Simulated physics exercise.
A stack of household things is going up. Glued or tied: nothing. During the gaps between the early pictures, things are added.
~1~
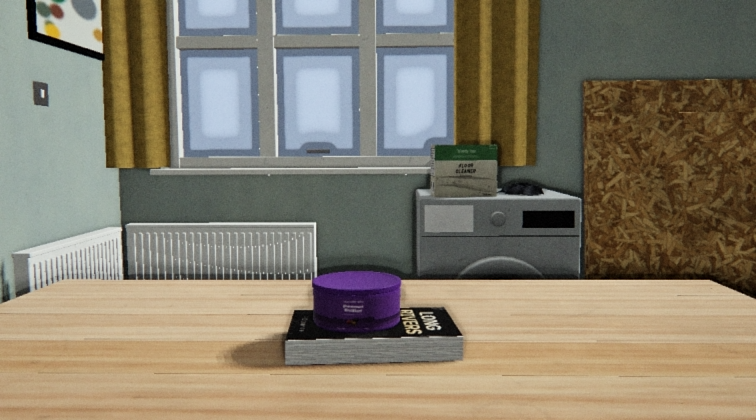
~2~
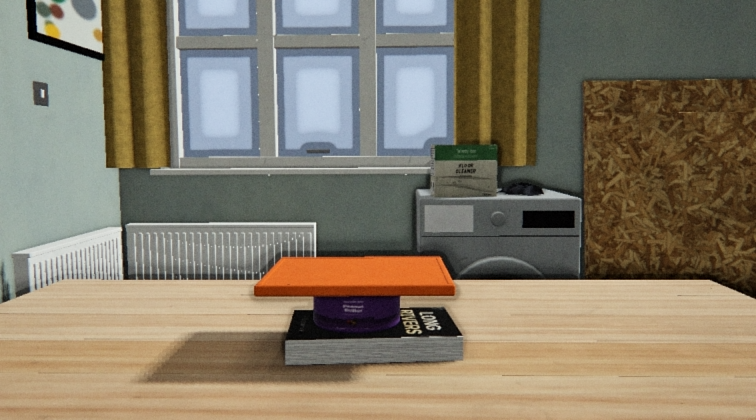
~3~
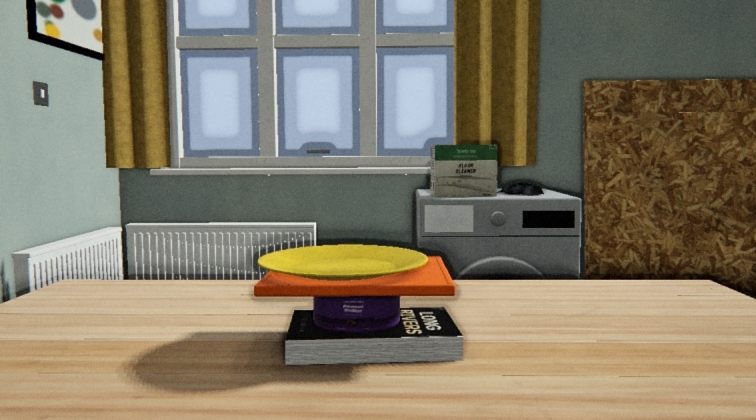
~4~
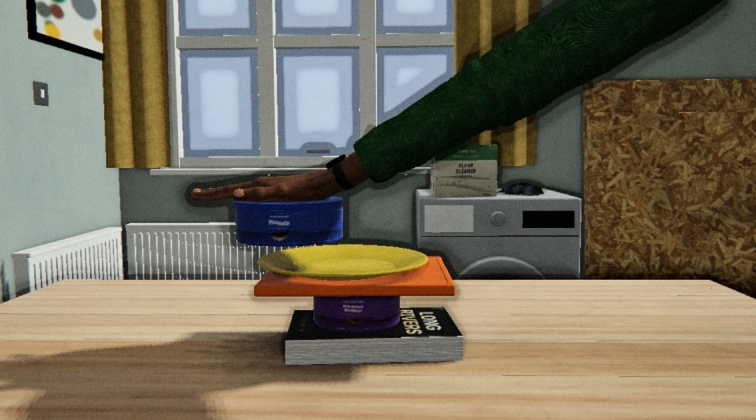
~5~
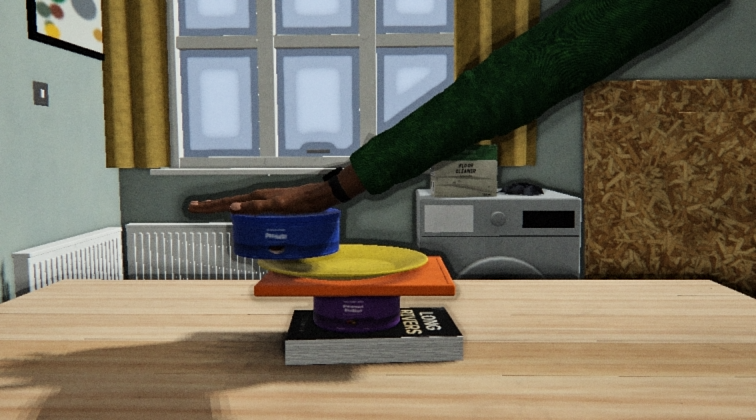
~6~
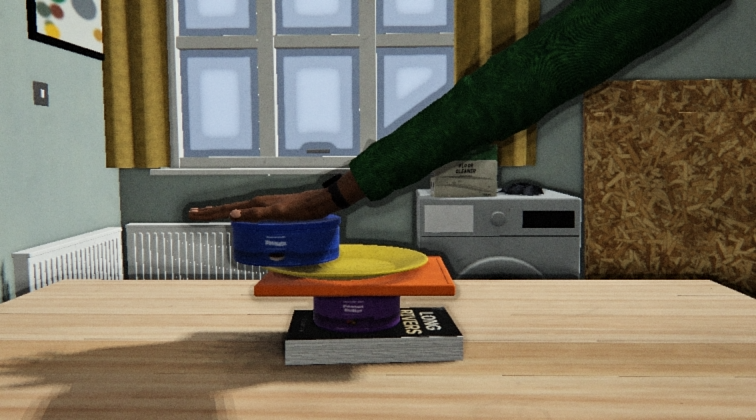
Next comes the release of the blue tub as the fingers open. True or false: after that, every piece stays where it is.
True.
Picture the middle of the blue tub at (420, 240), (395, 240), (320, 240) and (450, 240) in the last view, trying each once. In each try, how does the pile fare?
Attempt one, the pile survives; attempt two, it survives; attempt three, it survives; attempt four, it falls over.
Then, 0.40 s past the last view, nothing moves.
Then, 1.10 s past the last view, blue tub resting near (286, 239).
Finally, all 5 still in place. Final places as the last picture's camera would see them, blue tub near (286, 239). The pile holds.
